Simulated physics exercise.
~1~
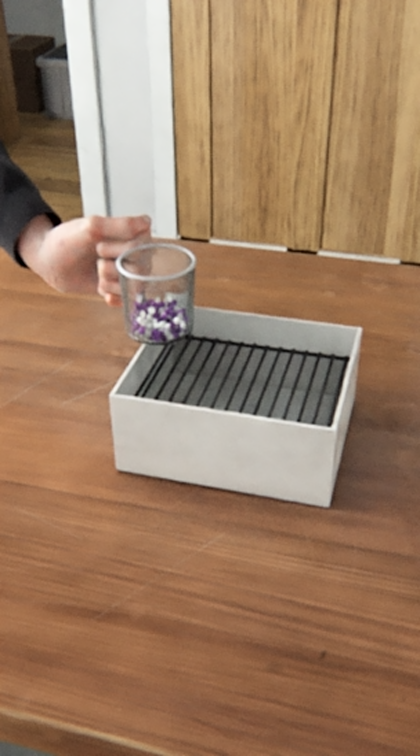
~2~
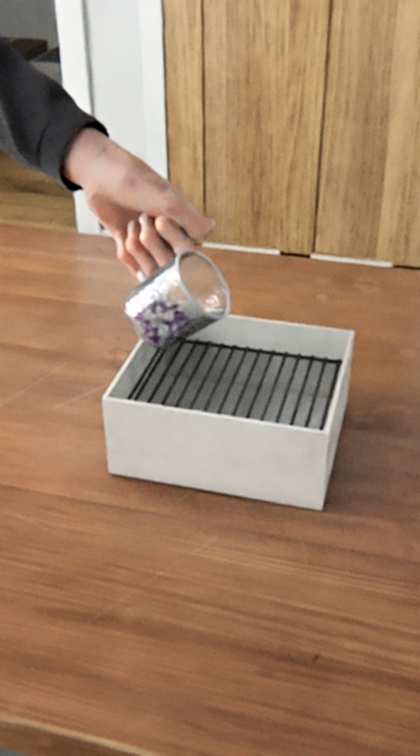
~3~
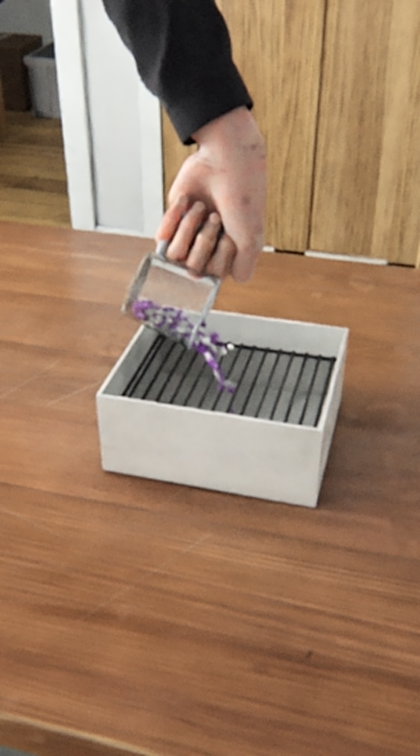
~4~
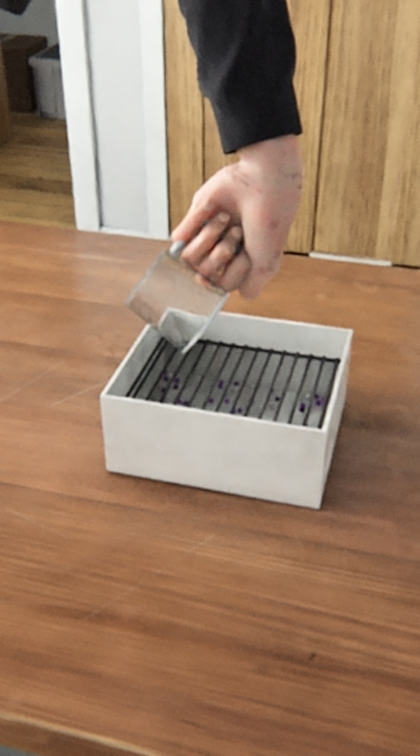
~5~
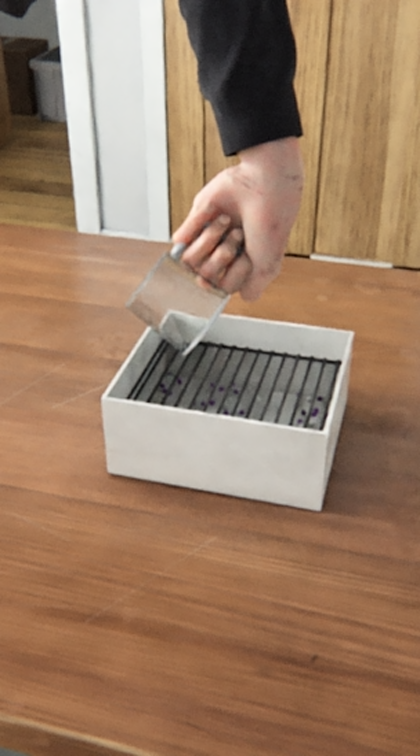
On a wooden table, a hand tips purple and white pieces through a box's rack.
